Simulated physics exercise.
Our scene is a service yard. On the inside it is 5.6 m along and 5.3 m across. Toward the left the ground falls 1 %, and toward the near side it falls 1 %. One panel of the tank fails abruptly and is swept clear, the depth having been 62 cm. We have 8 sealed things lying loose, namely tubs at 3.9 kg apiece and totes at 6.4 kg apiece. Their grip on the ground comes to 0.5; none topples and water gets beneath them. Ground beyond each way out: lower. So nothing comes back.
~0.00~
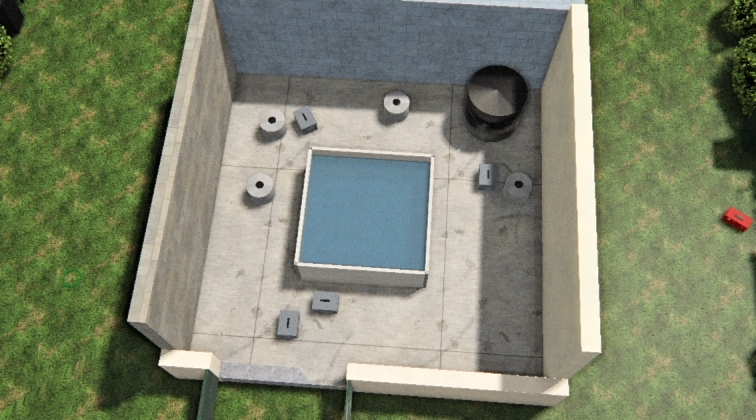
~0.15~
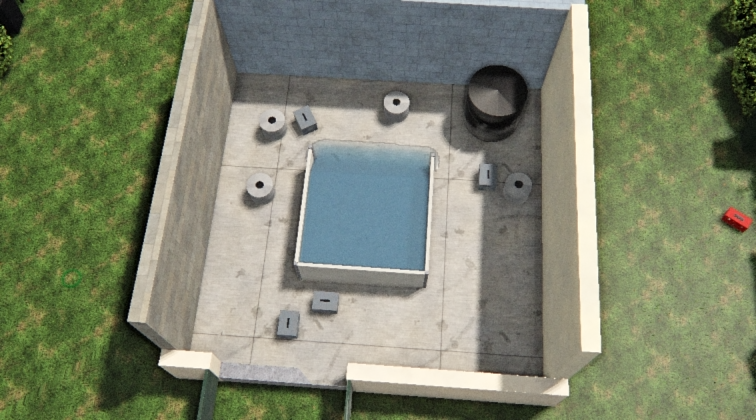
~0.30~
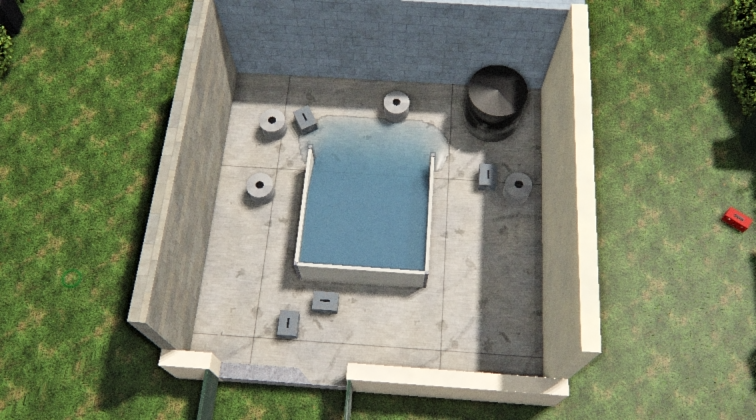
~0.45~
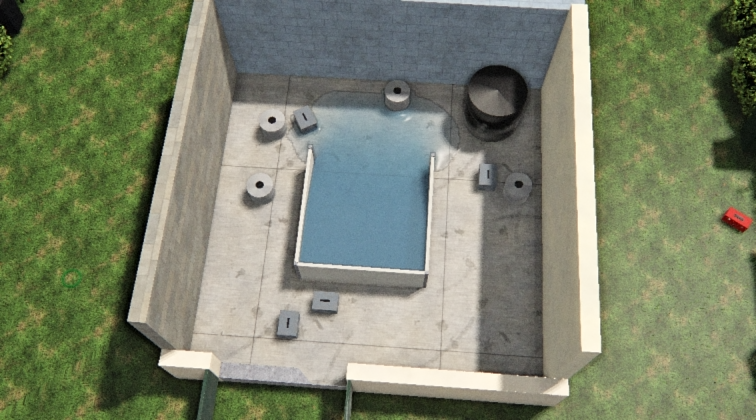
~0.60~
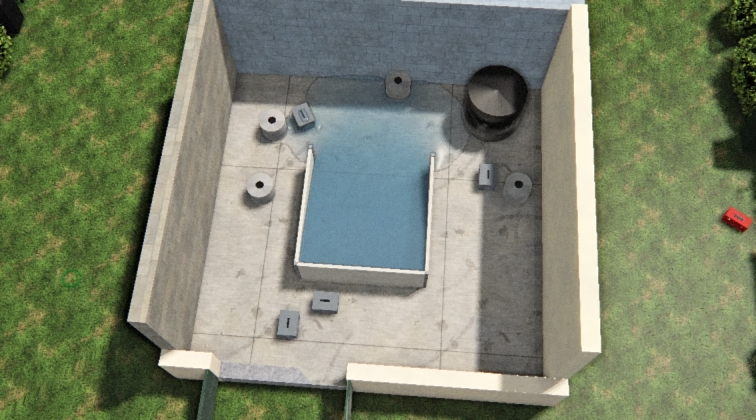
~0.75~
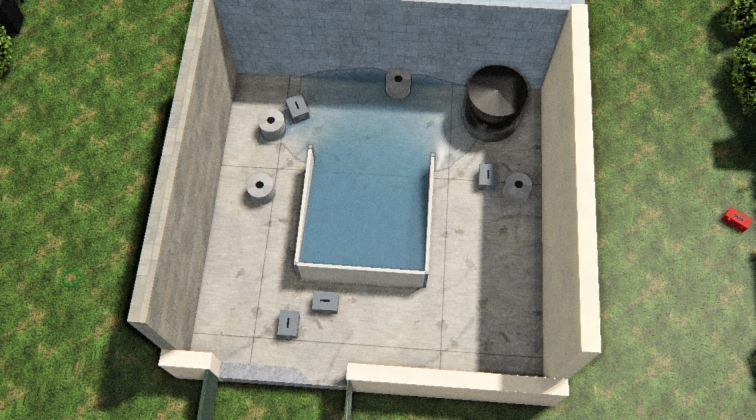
Water spills from the tank's open far side and pushes a tub and a tote.
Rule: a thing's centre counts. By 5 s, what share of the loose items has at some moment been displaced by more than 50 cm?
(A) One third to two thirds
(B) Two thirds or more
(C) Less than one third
Option B: Two thirds or more.
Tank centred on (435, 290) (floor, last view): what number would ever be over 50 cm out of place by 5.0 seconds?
The count would be 6.
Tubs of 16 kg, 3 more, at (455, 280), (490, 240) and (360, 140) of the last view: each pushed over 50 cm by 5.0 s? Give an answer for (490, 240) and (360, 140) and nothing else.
First goes beyond, then goes beyond.
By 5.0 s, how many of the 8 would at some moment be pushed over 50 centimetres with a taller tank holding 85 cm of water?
That would give 7.
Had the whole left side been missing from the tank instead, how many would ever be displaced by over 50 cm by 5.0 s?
Then it comes to 5.
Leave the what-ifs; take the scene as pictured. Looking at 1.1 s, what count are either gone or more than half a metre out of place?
Answer: 1.
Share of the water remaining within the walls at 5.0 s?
Around 94 per cent of the water is still in there.
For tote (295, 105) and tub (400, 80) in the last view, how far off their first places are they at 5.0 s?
First: Gone out. Second: 450 cm.
After 1.1 s 1 of 8 are over 50 cm from their spots; 1 afloat.
After 2.2 s 2 of 8 are over 50 cm from their spots; 2 afloat.
After 3.5 s 6 of 8 are over 50 cm from their spots; 5 afloat.
After 5.0 s 7 of 8 are over 50 cm from their spots, and 7 have been at some point; 3 afloat.
